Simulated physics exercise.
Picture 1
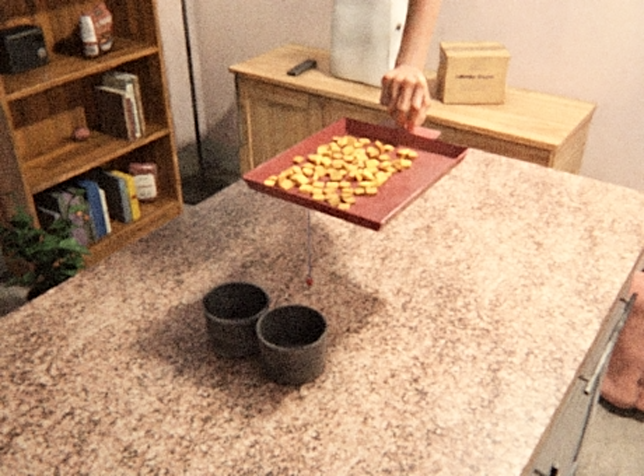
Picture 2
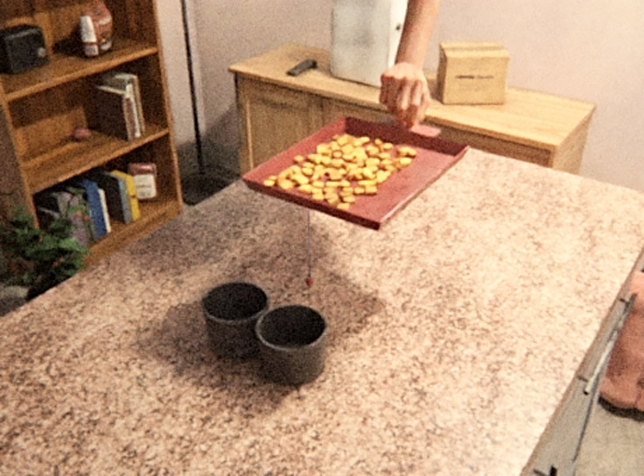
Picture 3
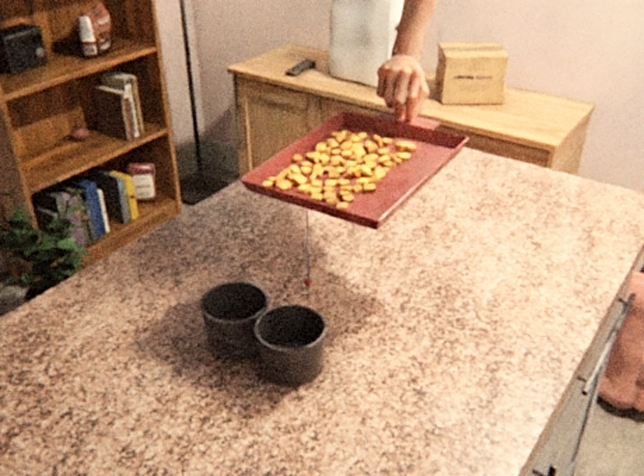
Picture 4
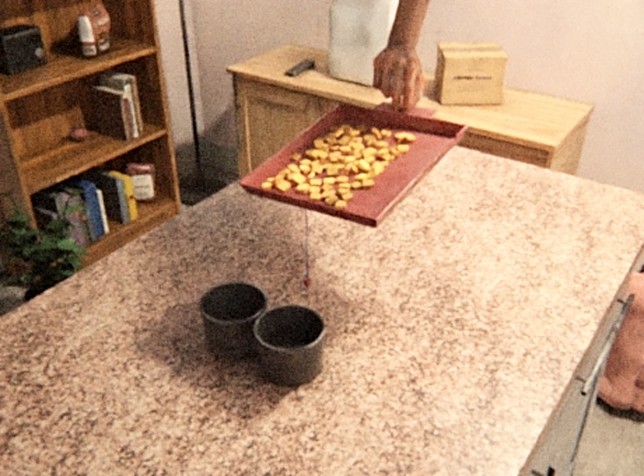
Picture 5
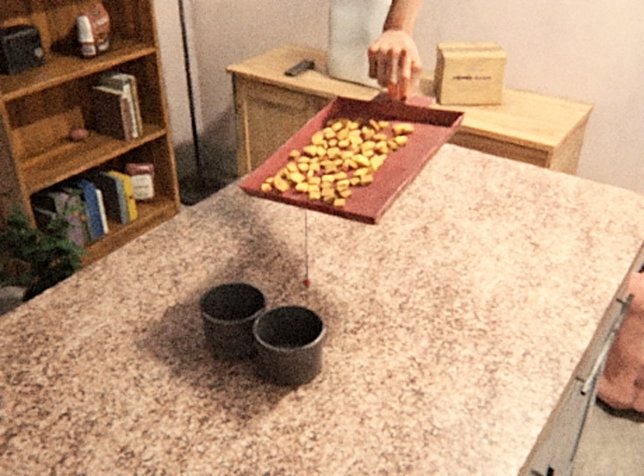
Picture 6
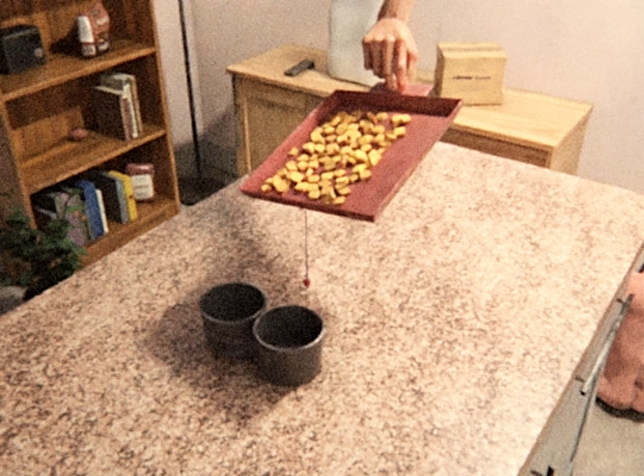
To begin with, a hand holds a red tray of yellow cereal squares nearly level above a speckled counter, with a bead hanging on a thread near two dark dishes. The hand then gradually raises the far end, tilting the tray toward its near left corner, while the cereal stays bunched on it.
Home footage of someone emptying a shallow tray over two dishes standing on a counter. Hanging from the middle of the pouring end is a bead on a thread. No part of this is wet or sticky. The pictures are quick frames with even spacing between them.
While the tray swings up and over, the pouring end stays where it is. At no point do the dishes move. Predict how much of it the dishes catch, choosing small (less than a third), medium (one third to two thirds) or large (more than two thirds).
The catch is small, less than a third.
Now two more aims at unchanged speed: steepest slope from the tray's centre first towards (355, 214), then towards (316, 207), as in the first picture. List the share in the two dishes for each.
Case one near 20 %; case two near 70 %.
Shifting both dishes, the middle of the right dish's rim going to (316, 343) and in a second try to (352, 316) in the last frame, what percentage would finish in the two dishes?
You'd end up with around 0 per cent and then around 10 per cent.
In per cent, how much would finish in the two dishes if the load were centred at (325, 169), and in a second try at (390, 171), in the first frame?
The first start gives 10 percent and the second 10 percent.
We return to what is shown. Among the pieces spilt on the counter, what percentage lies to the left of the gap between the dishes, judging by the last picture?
It amounts to some 70 percent.
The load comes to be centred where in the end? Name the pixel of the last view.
Last view, resting centre - approx. (249, 306).
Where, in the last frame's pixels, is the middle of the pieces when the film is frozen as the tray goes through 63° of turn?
The middle of the pieces lands at roughly (281, 171).
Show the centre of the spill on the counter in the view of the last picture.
Roughly at (247, 305).
Shortly afterwards, tray tipped steeply; the whole lot on the tray.
Next, tray tipped past a quarter turn; a little on the tray; only a few in the left dish; near two thirds outside both; near a quarter in the air.
Some moments later, tray tipped past a quarter turn; a little in the left dish; all but a few outside both.
In the end, tray tipped past a quarter turn; none at all in the right dish; a little in the left dish; all but a few outside both.
